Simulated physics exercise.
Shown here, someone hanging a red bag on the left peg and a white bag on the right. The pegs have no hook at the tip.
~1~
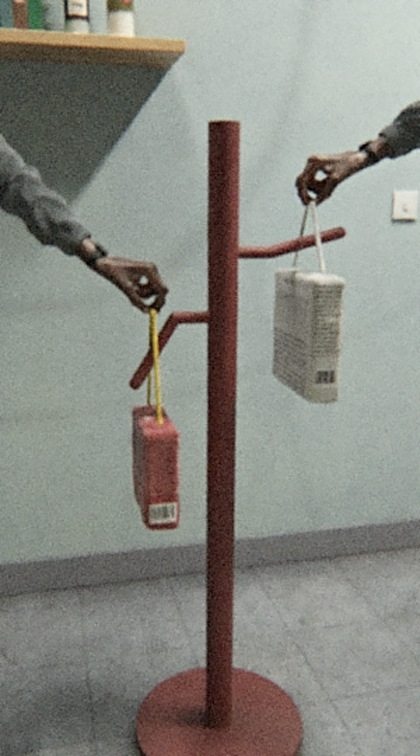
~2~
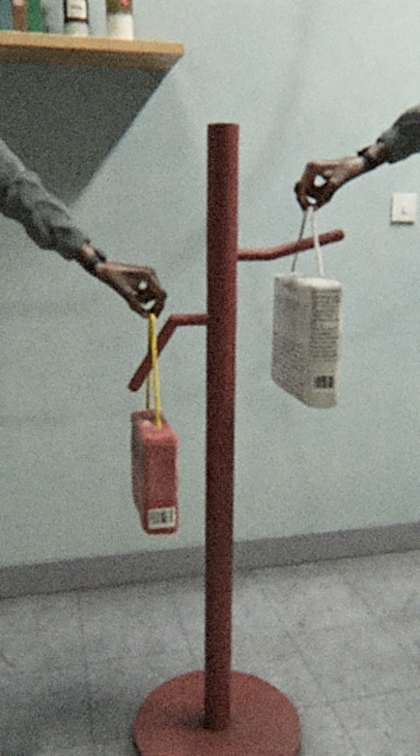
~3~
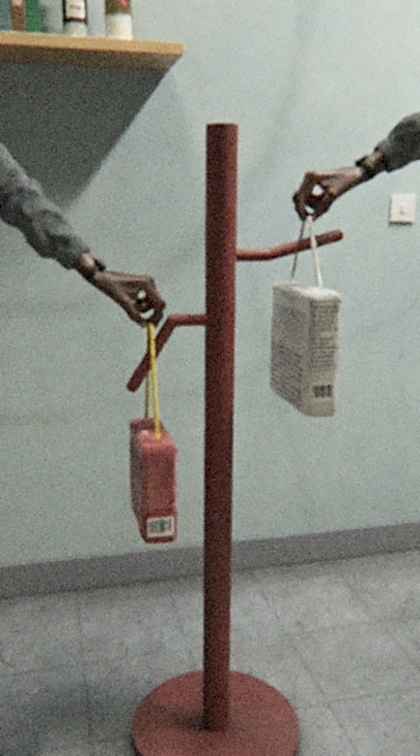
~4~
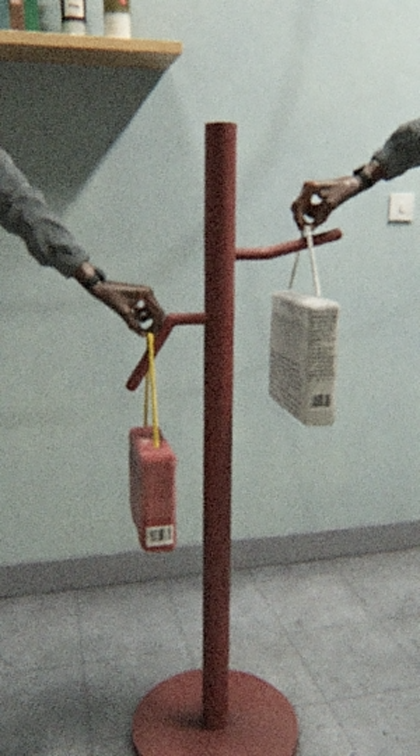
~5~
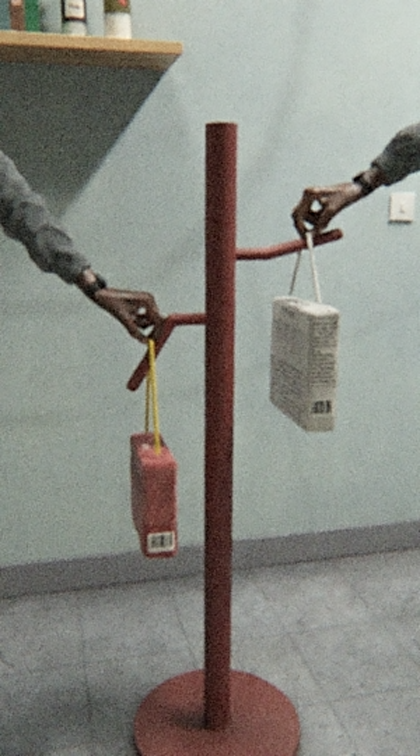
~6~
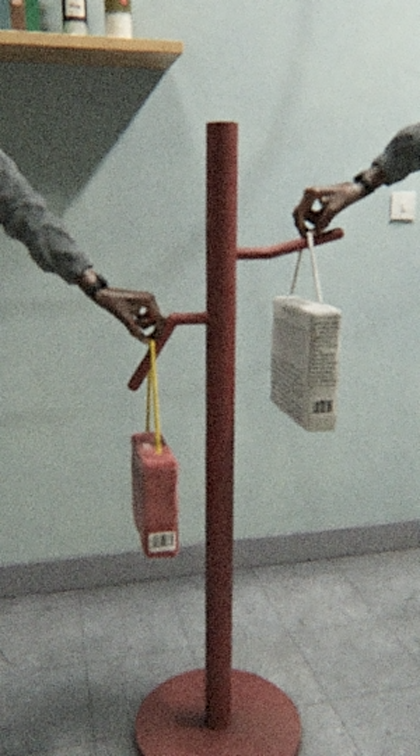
Two hands lowering a red bag at the left peg and a white bag at the right peg slightly, then holding still.
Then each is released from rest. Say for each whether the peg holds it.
The red bag comes down, the white bag stays hanging.
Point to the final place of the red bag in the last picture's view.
At about (157, 694).
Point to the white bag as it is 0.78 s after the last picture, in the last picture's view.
By then it is at (244, 374).
Then, 0.42 s after the last picture, red bag on the floor near (158, 697); white bag hanging near (286, 370).
Then, 0.78 s after the last picture, red bag on the floor near (158, 694); white bag hanging near (244, 374).
At rest, red bag on the floor near (158, 694); white bag hanging near (265, 374). The red bag slips off its peg and the white bag holds on.
